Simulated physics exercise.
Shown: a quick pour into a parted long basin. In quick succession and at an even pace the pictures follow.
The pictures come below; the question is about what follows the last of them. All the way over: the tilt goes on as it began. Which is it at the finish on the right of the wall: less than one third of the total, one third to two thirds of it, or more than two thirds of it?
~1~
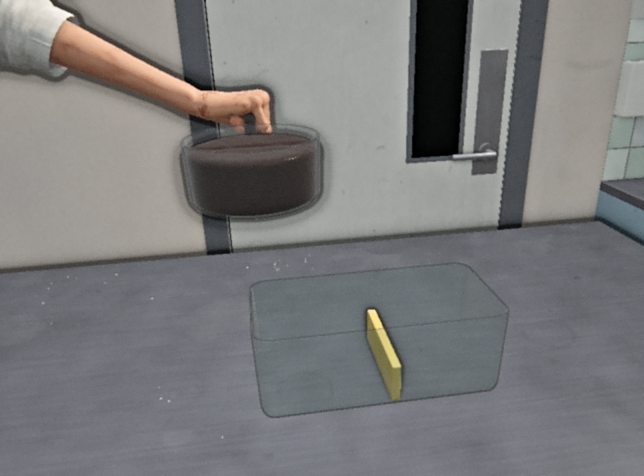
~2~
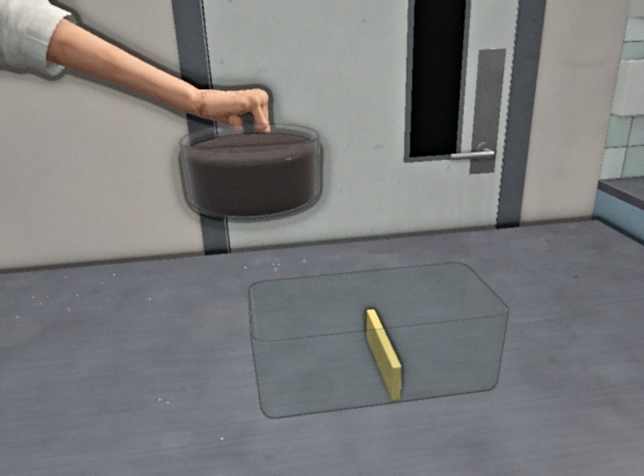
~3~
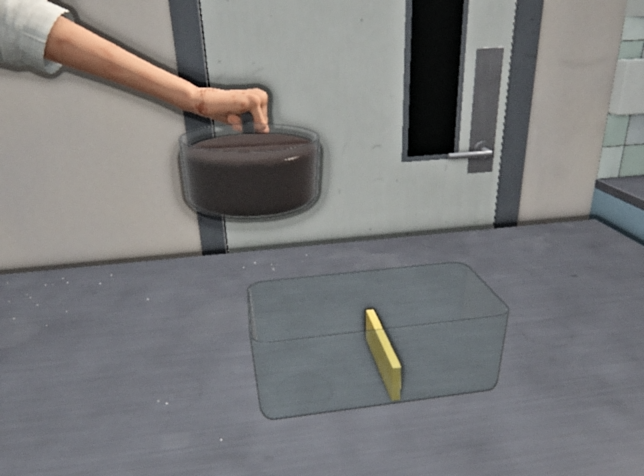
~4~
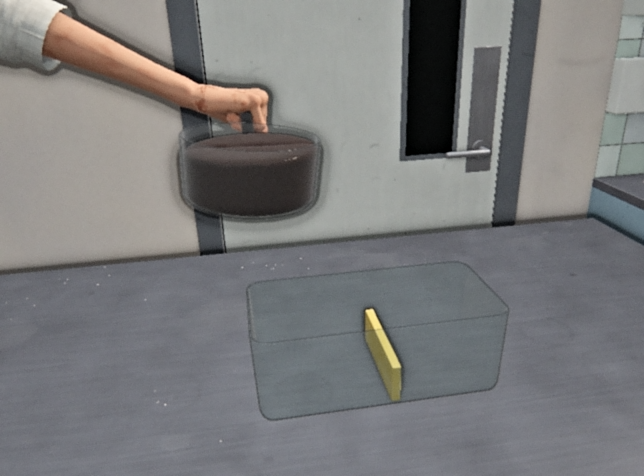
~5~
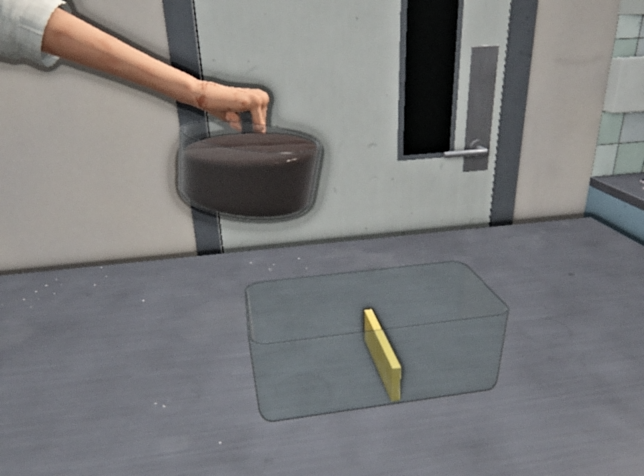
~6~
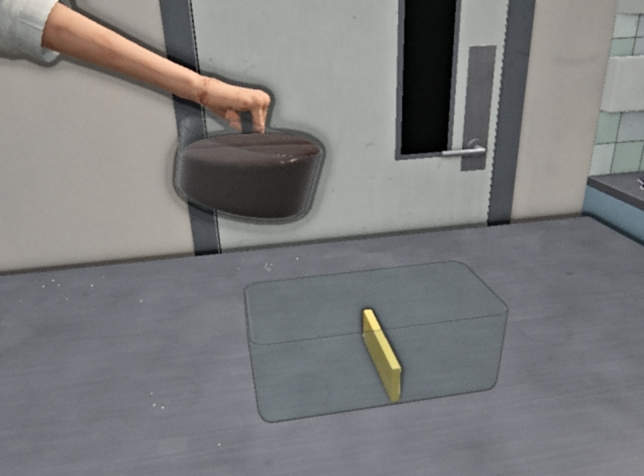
At the finish the right of the wall has one third to two thirds of the total.
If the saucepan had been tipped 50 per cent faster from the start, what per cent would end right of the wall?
Close to 45 out of every hundred.
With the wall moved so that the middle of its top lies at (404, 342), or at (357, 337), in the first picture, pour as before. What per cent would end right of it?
You'd get roughly 25 per cent the first time and roughly 75 per cent the second.
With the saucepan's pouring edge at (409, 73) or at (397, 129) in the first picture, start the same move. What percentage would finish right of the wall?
First try: 70 percent; second try: 85 percent.
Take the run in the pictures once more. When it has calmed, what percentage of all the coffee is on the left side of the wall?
I'd put it at about 45 per cent.
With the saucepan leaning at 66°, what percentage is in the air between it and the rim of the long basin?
Share in flight: Approx. 35 %.
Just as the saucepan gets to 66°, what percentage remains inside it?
Looks like roughly 50 percent is still held.
A moment on, the saucepan is tipped part way and 50 per cent is still to pour, 4 is left of the wall and 9 right of it.
Next, the saucepan is tipped on its side and 11 per cent is still to pour, 24 is left of the wall and 53 right of it.
Then the saucepan is tipped on its side and 1 per cent is still to pour, 42 is left of the wall and 53 right of it.
Later the saucepan is tipped on its side and 0 per cent is still to pour, 45 is left of the wall and 54 right of it.
In the end 45 per cent lies left of the wall, 54 right of it and 1 outside.
